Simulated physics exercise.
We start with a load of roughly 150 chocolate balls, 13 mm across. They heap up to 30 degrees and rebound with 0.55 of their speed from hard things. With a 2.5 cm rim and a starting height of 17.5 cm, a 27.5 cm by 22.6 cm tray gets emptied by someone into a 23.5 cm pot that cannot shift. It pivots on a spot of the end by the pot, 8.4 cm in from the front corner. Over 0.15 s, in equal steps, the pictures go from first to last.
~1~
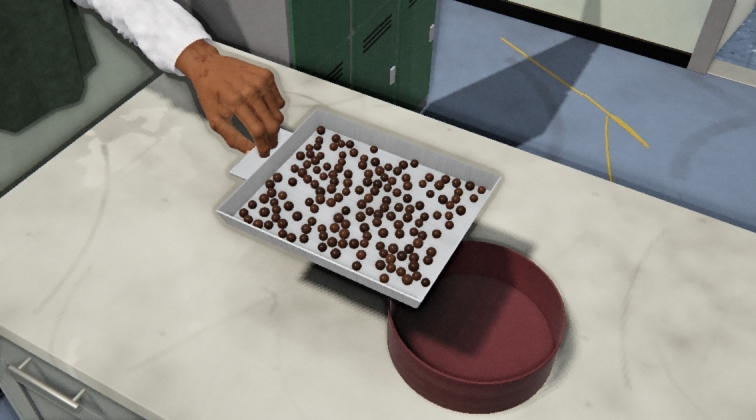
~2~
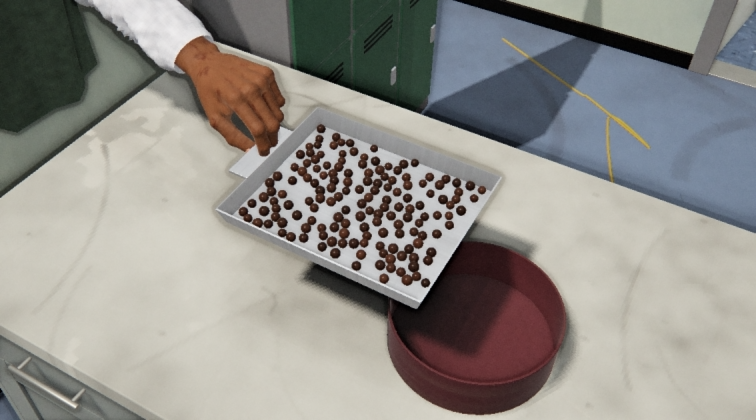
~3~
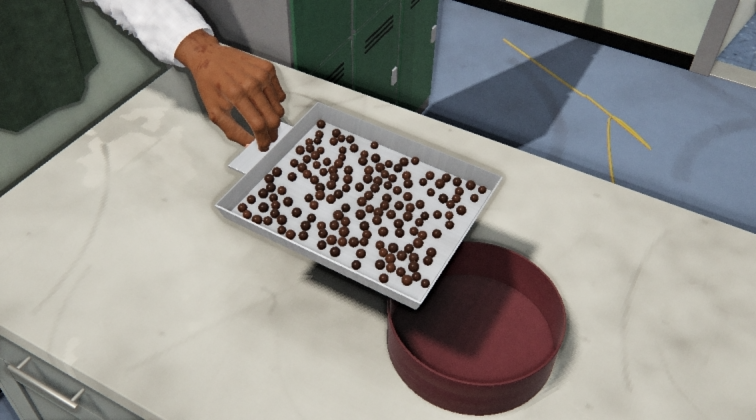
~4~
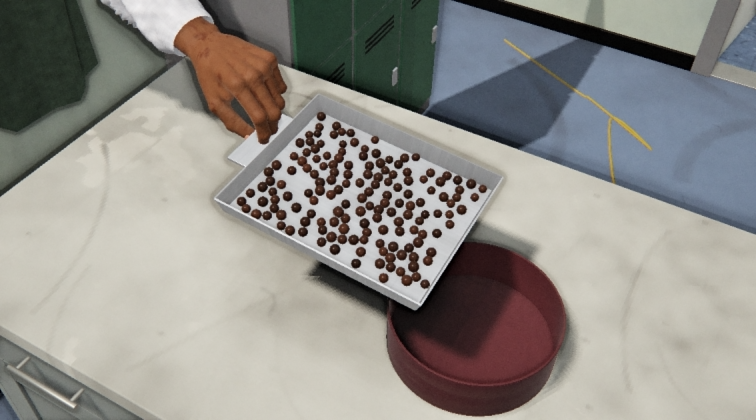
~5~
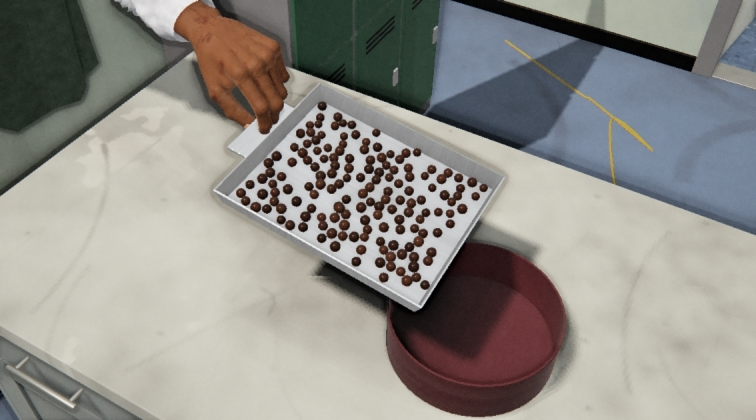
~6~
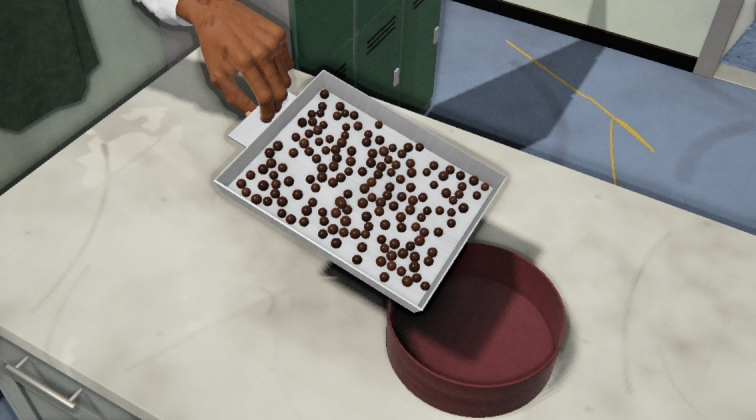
We see a hand beside the handle of a light-coloured tray scattered with many small brown balls, above a round dark red container on a marble-patterned counter. The tray gradually tilts, its handle end rising slightly.
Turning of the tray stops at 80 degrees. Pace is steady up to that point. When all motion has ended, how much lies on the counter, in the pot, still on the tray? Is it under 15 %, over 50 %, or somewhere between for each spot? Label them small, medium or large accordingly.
Counter - medium, pot - large, tray - small.
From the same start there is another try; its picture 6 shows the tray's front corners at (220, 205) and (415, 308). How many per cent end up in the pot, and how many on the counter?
Final per cent - pot 25, counter 75.
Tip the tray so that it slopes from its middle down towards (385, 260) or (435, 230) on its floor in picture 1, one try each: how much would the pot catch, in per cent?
Approximately 35 percent, then 80 percent.
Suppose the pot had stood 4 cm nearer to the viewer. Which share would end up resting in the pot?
Near 90 per cent in that case.
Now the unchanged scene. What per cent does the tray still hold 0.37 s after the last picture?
Estimate: About 100 percent.
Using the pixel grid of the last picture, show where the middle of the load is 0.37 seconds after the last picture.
Look about (441, 239) in the last view.
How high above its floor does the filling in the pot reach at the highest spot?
Roughly 2.5 cm.
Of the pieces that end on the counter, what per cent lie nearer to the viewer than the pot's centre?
I'd put it at around 90 per cent.
Then, 0.23 s after the last picture, tilt 48 degrees; the tray holds 100 %, the pot 0 %.
Then, 0.37 s after the last picture, tilt 70 degrees; the tray holds 100 %, the pot 0 %.
Then, 0.65 s after the last picture, tilt 80 degrees; the tray holds 25 %, the pot 40 %.
In the end, counter 30 %, pot 70 %, tray 0 %.
